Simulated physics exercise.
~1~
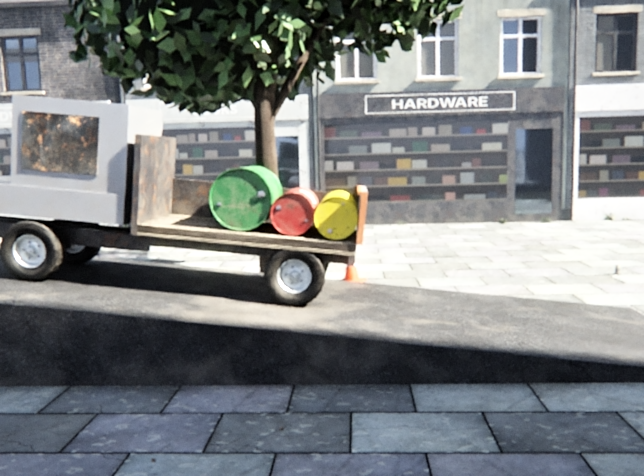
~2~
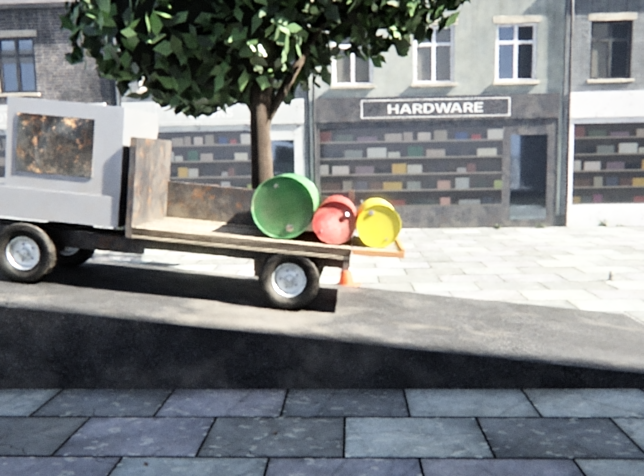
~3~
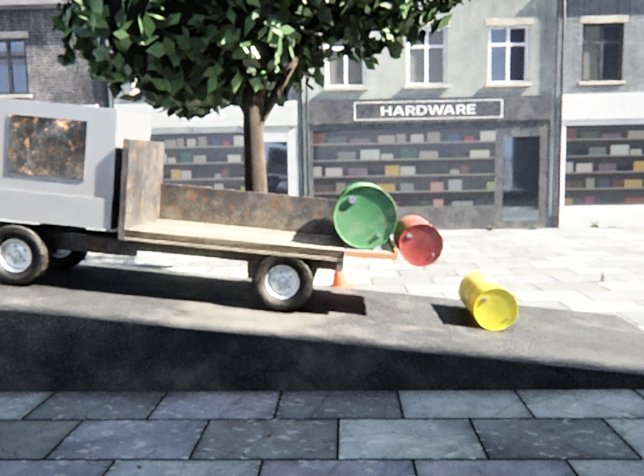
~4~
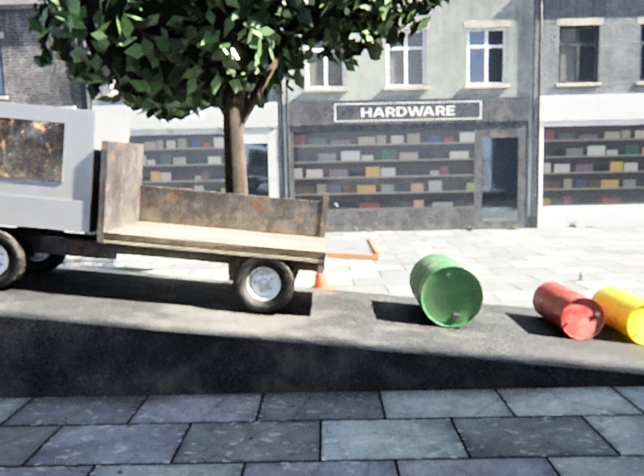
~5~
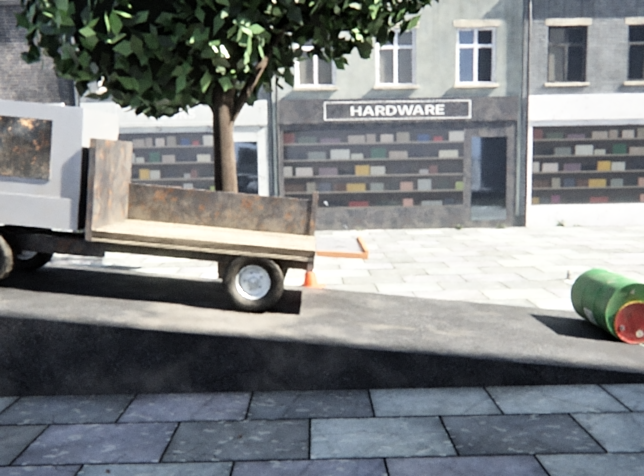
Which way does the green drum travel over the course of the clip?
The green drum moves to the right, rolling along the truck bed, off the back and on down the slope.
